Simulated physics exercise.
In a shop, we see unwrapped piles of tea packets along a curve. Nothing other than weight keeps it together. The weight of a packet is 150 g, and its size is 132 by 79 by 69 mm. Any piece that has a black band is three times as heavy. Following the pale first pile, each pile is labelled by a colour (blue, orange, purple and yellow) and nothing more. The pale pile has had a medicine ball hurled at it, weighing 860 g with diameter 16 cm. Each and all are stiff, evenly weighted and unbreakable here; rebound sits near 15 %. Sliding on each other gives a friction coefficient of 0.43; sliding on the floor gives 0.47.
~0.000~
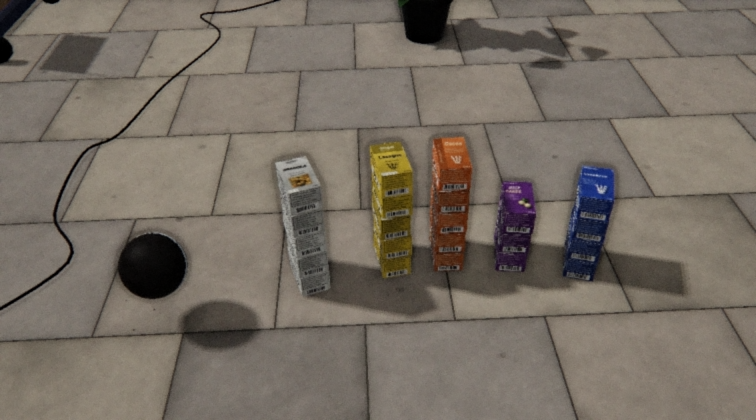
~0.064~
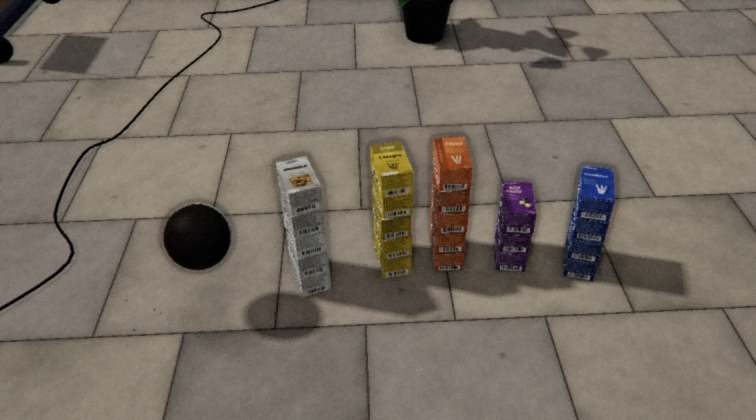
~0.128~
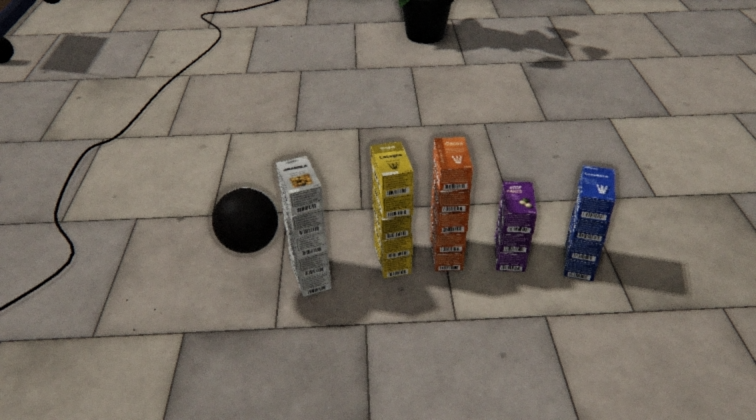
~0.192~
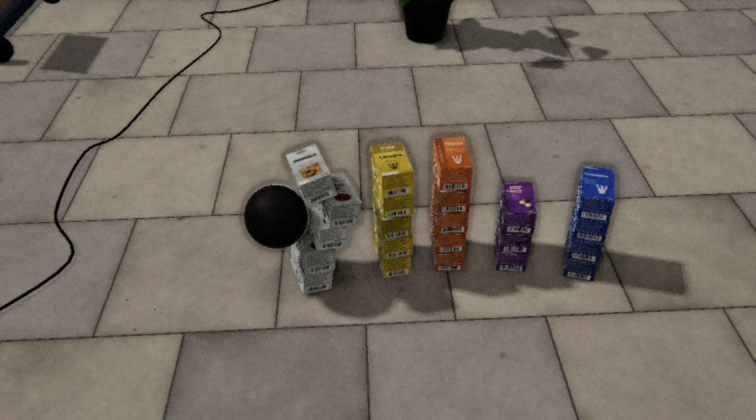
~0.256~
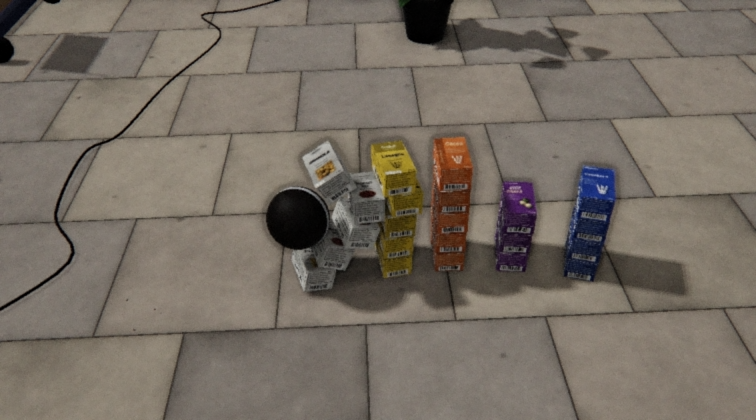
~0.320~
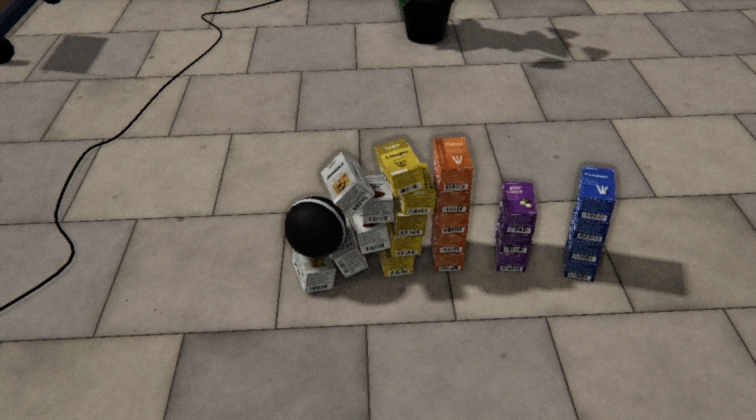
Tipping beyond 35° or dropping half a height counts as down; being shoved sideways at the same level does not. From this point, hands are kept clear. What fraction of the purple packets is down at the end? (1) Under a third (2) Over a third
Option 2: Over a third.
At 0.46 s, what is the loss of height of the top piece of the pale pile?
The top piece is some 8 centimetres lower than at the start.
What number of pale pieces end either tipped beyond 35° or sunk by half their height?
Count: 4.
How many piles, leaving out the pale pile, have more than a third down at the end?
The count is 4.
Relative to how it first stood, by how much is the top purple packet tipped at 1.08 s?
My estimate is close to 25°.
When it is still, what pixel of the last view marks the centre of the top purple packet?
About pixel (582, 228).
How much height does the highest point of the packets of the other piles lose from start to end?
Drop: Around 10 cm.
Around 0.46 s, 4 of the pale pile down; none of the 3 purple packets down (1 of 17 in all colours); top purple packet unmoved; top yellow packet tipped 39°.
Around 0.78 s, 4 of the pale pile down; none of the 3 purple packets down (4 of 17 in all colours); top purple packet displaced 18 mm; top yellow packet on its side.
Around 1.08 s, 4 of the pale pile down; 2 of the 3 purple packets down (11 of 17 in all colours); top purple packet tipped 26°; top yellow packet tipped 40°, 12 cm lower.
Around 1.40 s, 4 of the pale pile down; 3 of the 3 purple packets down (16 of 17 in all colours); top purple packet tipped 45°, 6 cm lower; top blue packet on its side.
Finally (2.0 s), 4 of the pale pile down; 3 of the 3 purple packets down (16 of 17 in all colours); top purple packet tipped 45°, 6 cm lower; top blue packet upside down. That is 100 per cent. Seen by the last camera, middles, top purple packet near (582, 228).
